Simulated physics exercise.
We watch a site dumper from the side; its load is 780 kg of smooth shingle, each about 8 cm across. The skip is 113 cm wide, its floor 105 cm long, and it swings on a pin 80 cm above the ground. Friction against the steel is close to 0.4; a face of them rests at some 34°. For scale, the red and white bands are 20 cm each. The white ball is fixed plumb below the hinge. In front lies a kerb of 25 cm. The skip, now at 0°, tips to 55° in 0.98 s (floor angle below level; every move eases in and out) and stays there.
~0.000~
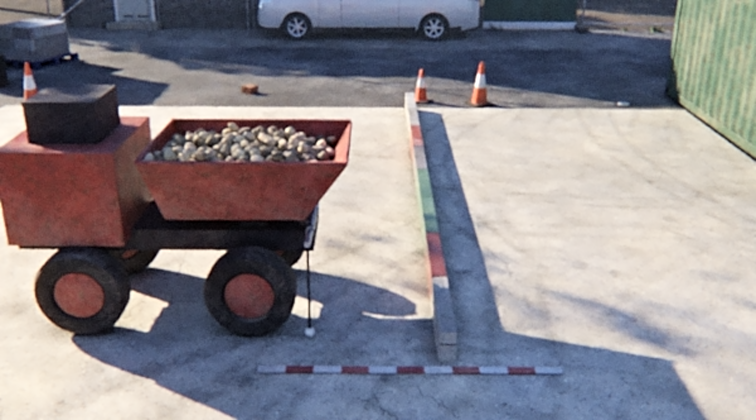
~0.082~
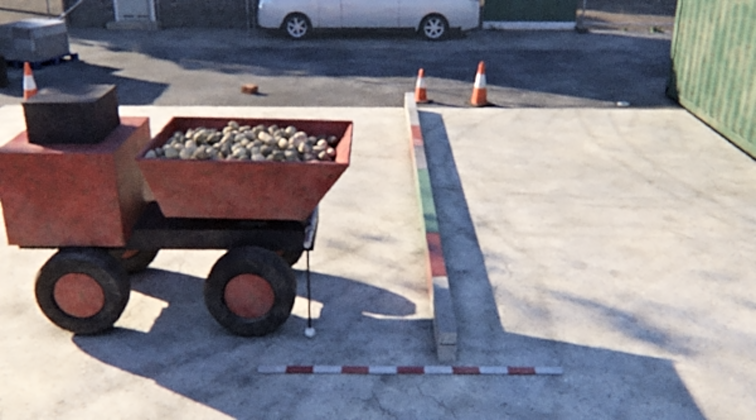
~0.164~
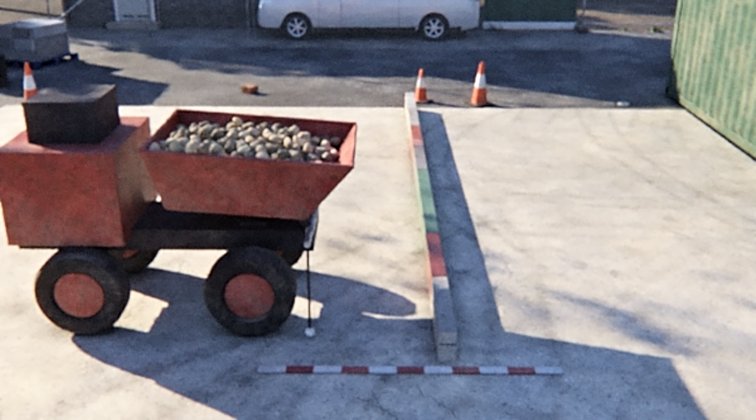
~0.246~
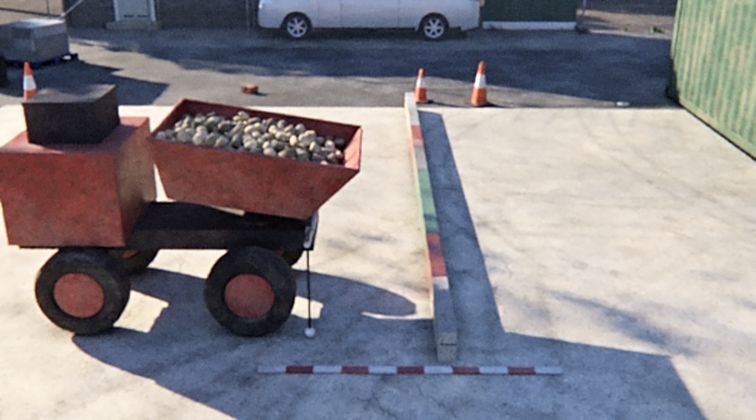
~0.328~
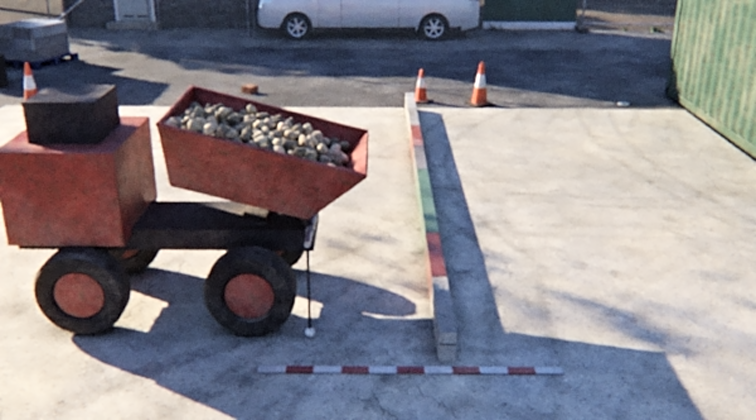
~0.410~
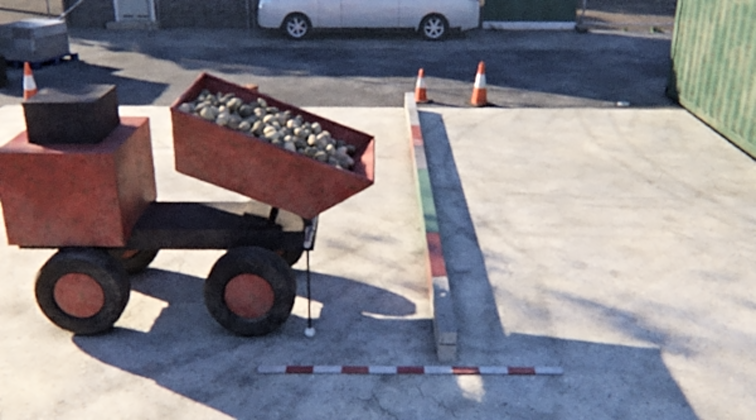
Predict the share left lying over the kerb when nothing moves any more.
Some 40 per cent of it.
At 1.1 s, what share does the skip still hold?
Roughly 95 per cent is still inside.
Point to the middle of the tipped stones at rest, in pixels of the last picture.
Around (467, 298).
After 0.7 s the floor is at 47°; 100 % in the skip; the foremost stones are at (371, 186).
After 1.1 s the floor is at 55°; 94 % in the skip, 6 % on this side of the kerb; the foremost stones are at (441, 242).
After 1.4 s the floor is at 55°; 65 % in the skip, 17 % on this side of the kerb, 18 % over the kerb; the foremost stones are at (522, 316).
After 4.2 s the floor is at 55°; 33 % in the skip, 26 % on this side of the kerb, 41 % over the kerb; the foremost stones are past the picture's edge.
